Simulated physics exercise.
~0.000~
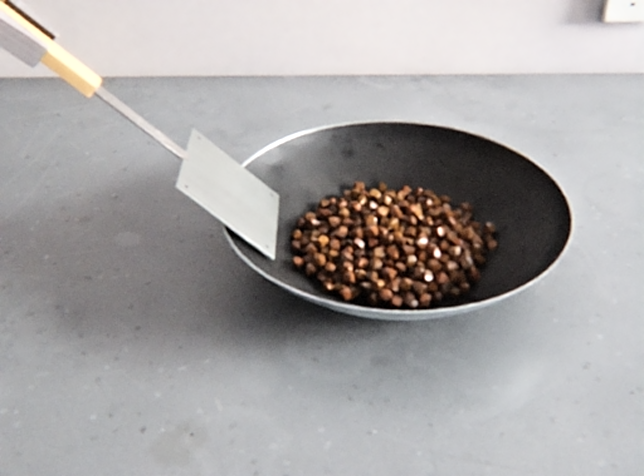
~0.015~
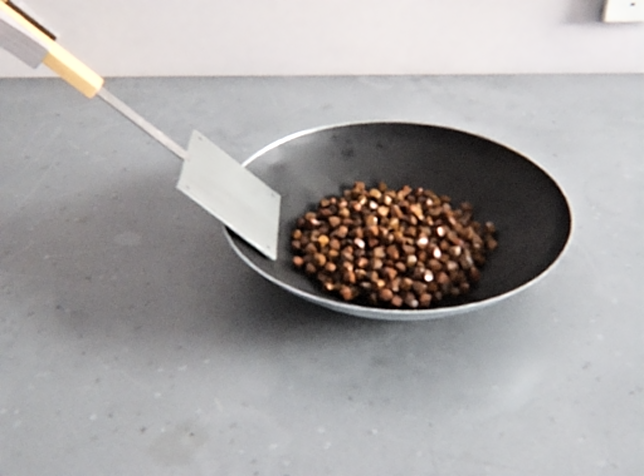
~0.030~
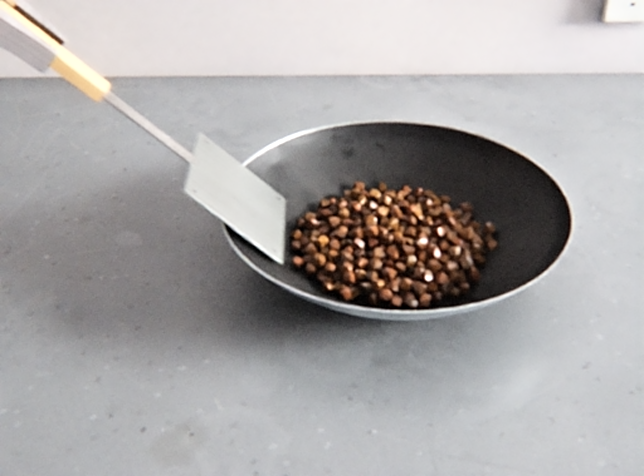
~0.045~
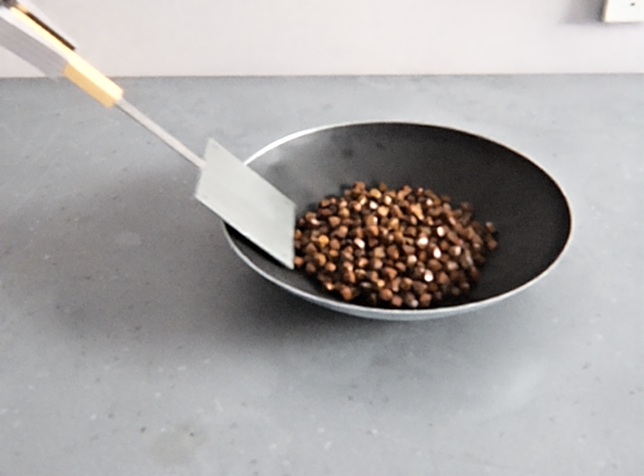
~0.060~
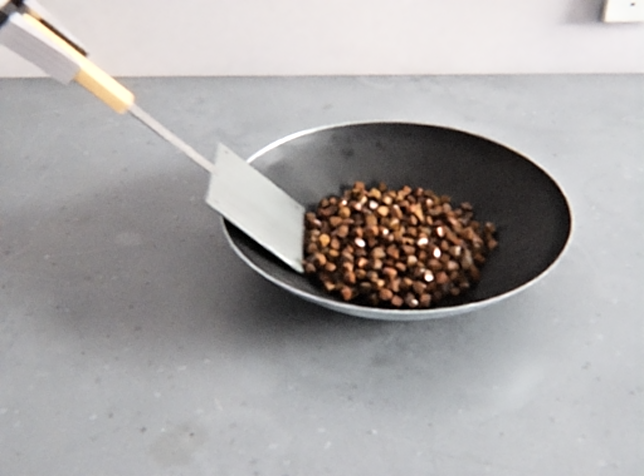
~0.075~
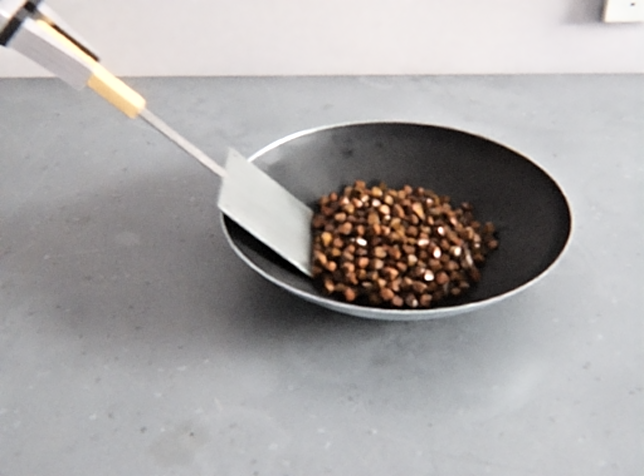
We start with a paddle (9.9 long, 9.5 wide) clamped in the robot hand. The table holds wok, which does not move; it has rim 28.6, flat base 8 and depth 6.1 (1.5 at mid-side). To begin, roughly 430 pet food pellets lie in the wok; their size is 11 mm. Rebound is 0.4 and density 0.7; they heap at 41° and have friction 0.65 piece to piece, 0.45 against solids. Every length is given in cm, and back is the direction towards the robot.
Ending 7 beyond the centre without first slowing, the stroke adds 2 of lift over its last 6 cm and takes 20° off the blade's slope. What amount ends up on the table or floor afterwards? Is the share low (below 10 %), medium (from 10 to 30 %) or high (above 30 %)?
The share is low, below 10 %.
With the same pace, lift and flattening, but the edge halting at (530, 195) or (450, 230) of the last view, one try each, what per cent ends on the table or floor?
I'd say some 50 per cent, then some 0 per cent.
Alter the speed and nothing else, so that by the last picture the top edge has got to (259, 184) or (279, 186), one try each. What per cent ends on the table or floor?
Near 15 per cent in the first try and near 20 per cent in the second.
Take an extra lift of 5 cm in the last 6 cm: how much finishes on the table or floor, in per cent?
Roughly 5 per cent.
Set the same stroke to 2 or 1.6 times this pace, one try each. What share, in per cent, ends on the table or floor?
Estimates in order: 25 per cent, 10 per cent.
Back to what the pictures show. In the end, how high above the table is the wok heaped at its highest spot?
Height at the end: Around 7.5 cm.
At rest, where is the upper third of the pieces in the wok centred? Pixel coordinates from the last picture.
You'll find it at about (517, 212).
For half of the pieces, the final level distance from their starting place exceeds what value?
Level distance of roughly 8 cm.
After 0.17 s, sloping 44°, highest piece 5 above the table; 431 in the wok.
After 0.26 s, sloping 36°, highest piece 7 above the table; 431 in the wok.
After 0.51 s, sloping 24°, highest piece 7 above the table; 411 in the wok, 17 on the table or floor, 3 on the blade or in flight.
After 1.56 s, sloping 24°, highest piece 7 above the table; 411 in the wok, 20 on the table or floor.
In the end, 411 in the wok, 20 on the table or floor. That is 5 % on the table or floor.
